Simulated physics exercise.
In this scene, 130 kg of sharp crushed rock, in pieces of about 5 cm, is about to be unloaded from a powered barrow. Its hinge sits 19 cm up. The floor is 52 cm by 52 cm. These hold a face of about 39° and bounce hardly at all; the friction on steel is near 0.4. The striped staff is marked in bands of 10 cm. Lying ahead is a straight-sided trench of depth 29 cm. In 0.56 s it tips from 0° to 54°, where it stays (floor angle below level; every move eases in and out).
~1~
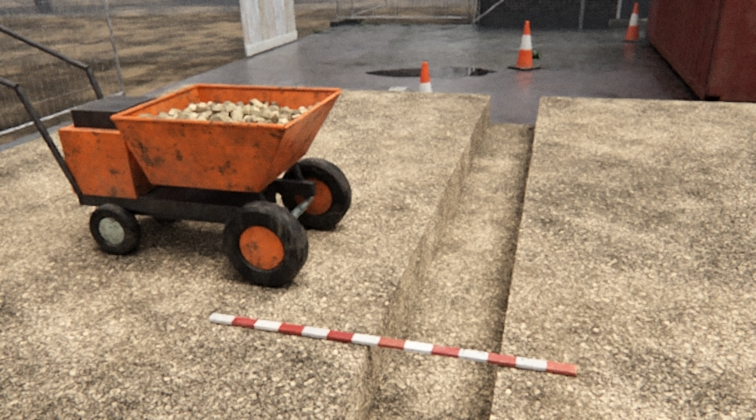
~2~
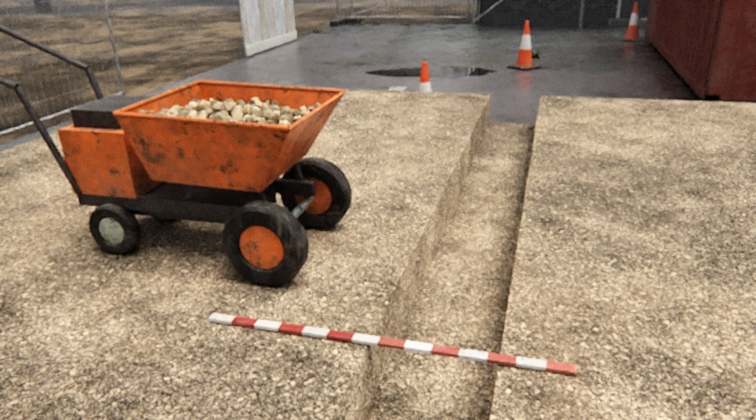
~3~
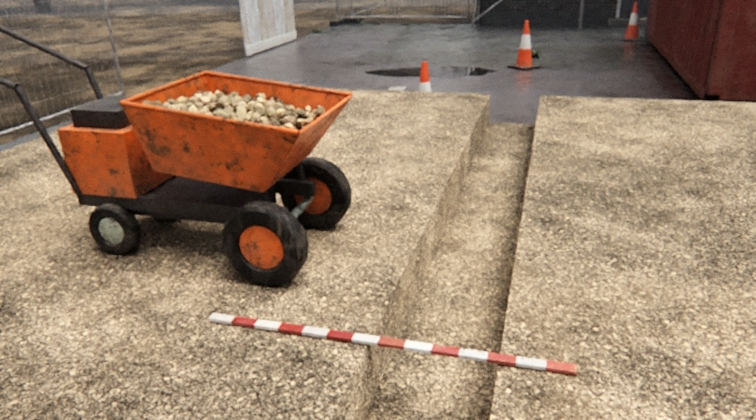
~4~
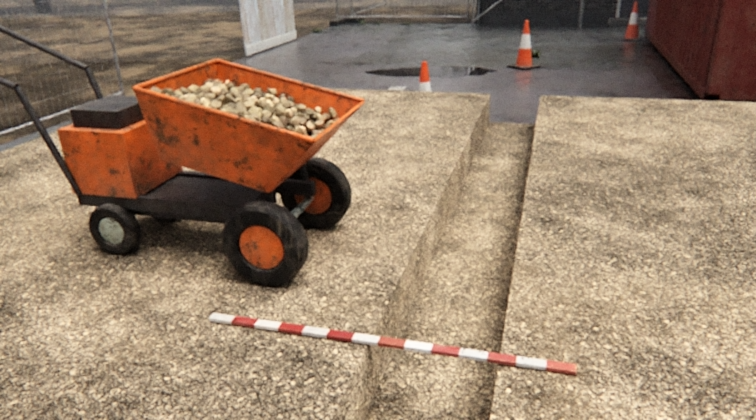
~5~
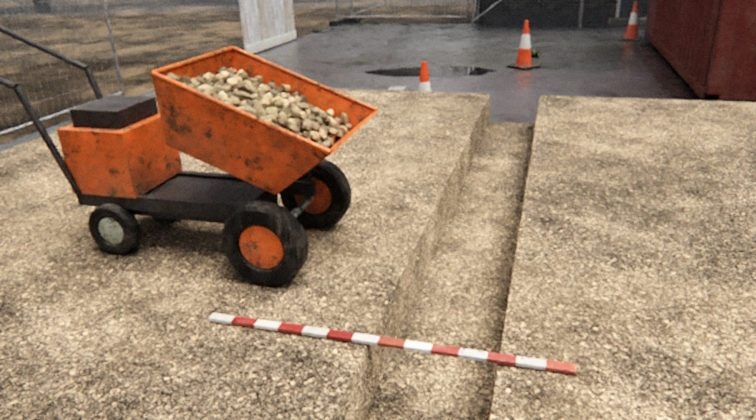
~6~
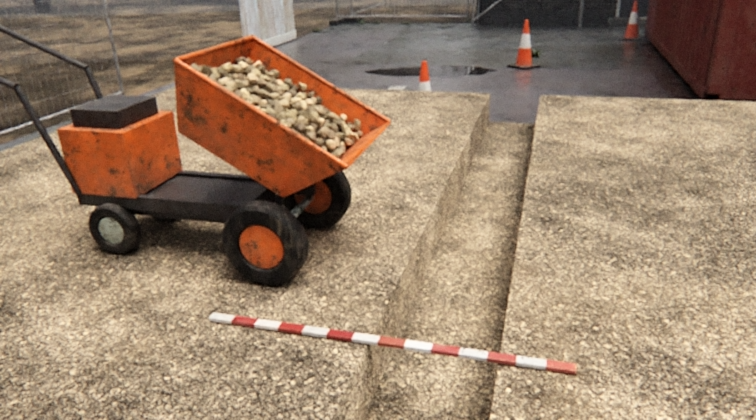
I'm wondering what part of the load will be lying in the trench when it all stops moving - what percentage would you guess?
I would guess about 29 per cent.
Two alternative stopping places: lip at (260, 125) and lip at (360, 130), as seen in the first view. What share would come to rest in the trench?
The first start gives about 25 per cent, the second about 10.
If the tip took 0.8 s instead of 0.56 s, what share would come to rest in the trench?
I'd put it at roughly 20 per cent.
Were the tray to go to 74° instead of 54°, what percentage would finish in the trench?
With that change, near 80 per cent.
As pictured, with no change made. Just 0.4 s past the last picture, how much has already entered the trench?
By that moment, roughly 0 per cent of the load.
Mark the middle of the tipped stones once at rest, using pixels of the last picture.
Look at roughly (474, 326).
Then, 0.1 s after the last picture the floor is at 46°, 100 % in the tray; the foremost stones are at (353, 179).
Then, 0.4 s after the last picture the floor is at 54°, 97 % in the tray, 1 % short of the trench, 2 % in the trench; the foremost stones are at (424, 202).
Then, 0.7 s after the last picture the floor is at 54°, 75 % in the tray, 25 % in the trench; the foremost stones are at (519, 306).
Then, 2.7 s after the last picture the floor is at 54°, 70 % in the tray, 29 % in the trench, 1 % past the trench; the foremost stones are at (587, 308).
